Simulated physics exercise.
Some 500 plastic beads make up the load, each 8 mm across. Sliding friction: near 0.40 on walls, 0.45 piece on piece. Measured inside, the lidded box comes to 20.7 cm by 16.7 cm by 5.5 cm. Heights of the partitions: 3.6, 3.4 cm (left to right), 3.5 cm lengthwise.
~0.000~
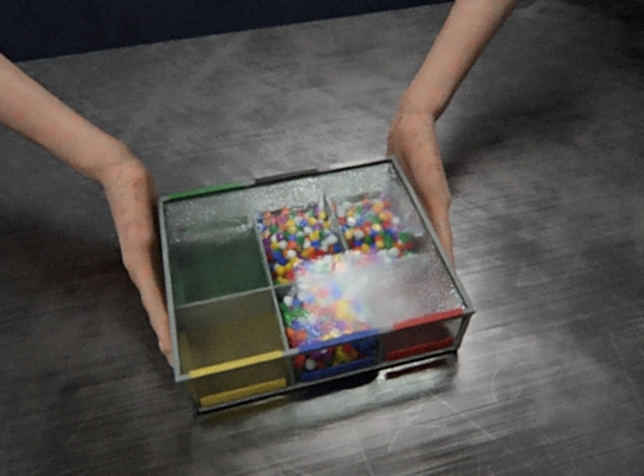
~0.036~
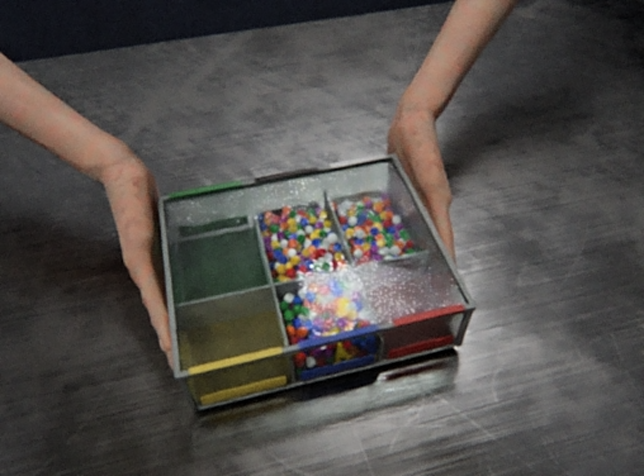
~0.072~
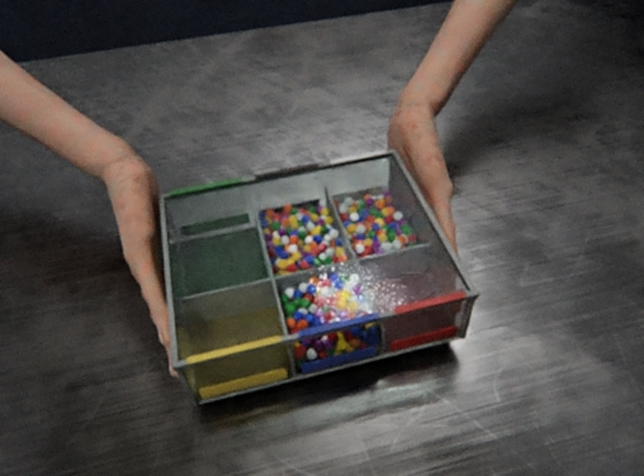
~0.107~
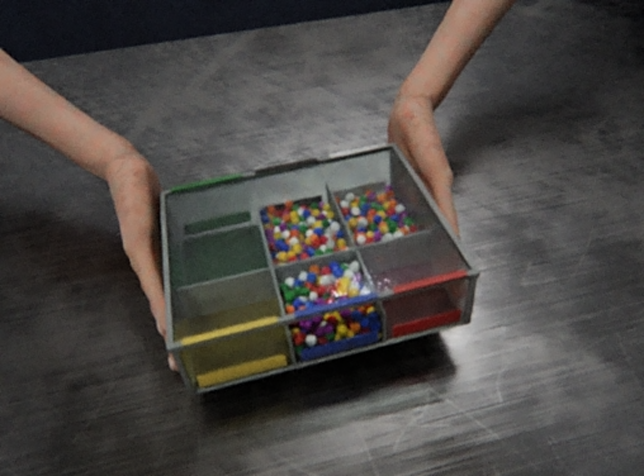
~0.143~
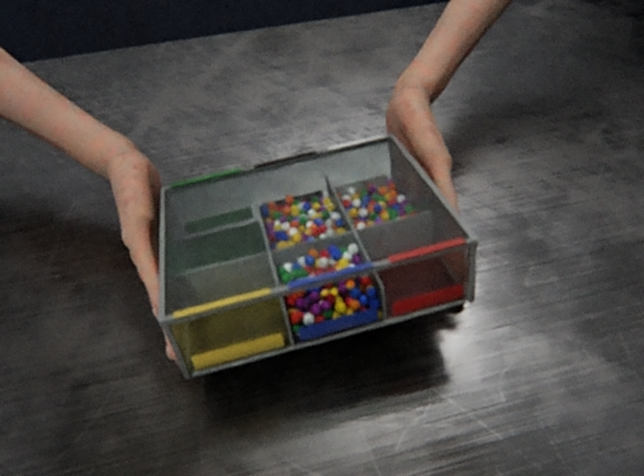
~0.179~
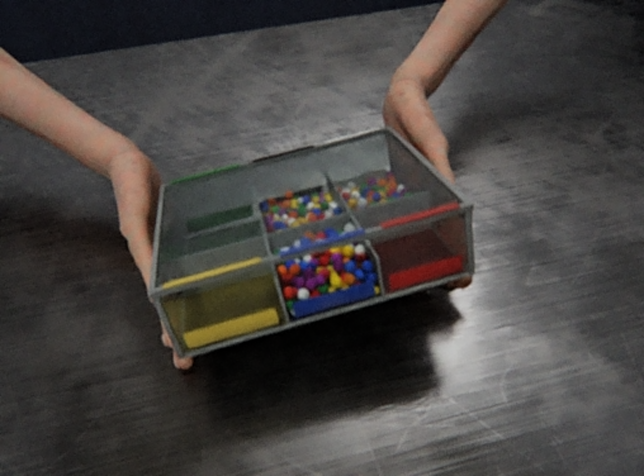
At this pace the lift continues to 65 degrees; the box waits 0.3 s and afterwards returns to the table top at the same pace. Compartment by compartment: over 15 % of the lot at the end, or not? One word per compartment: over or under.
Red compartment under, blue compartment over, green compartment under, yellow compartment under, white compartment over, black compartment over.
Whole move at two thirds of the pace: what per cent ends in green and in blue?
In that case green would keep 5 % and blue would keep 30 %.
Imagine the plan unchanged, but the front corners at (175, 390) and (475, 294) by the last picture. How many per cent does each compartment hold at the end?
It comes out as red at 0 percent, blue at 30 percent, green at 0 percent, yellow at 10 percent, white at 25 percent and black at 30 percent.
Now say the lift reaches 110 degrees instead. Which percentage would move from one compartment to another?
About 40 per cent.
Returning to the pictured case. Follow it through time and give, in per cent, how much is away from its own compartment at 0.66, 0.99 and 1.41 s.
I'd put the three at close to 10, 10 and 10.
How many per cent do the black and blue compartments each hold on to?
Black at 45 and blue at 25, in per cent.
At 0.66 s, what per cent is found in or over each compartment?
You'd find red at 0, blue at 30, green at 5, yellow at 0, white at 25 and black at 45 per cent.
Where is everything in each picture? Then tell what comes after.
Box tilt 0 degrees, front corners at (181, 377) and (468, 309); blue 40 %, white 25 %, black 35 %, in the first frame.
Box tilt 1 degrees, front corners at (181, 373) and (469, 305), in the second frame.
Box tilt 4 degrees, front corners at (179, 363) and (471, 293), lowest corner left back, in the third frame.
Box tilt 9 degrees, front corners at (174, 345) and (472, 272), lowest corner left back, in the fourth frame.
Box tilt 15 degrees, front corners at (166, 319) and (471, 240), lowest corner left back, in the fifth frame.
Box tilt 22 degrees, front corners at (156, 291) and (465, 206), lowest corner left back; blue 40 %, white 25 %, black 35 %. The box's pace is about 180 degrees a second, in the sixth frame.
Then, at 0.66 s, tilt 65 degrees; blue 30 %, green 5 %, white 25 %, black 45 %.
After 0.99 s, tilt 37 degrees; blue 25 %, green 5 %, white 25 %, black 45 %.
After 1.41 s, tilt 0 degrees; blue 25 %, green 5 %, white 25 %, black 40 %.
At rest (2.0 s), red 0 %, blue 25 %, green 5 %, yellow 0 %, white 25 %, black 45 %.
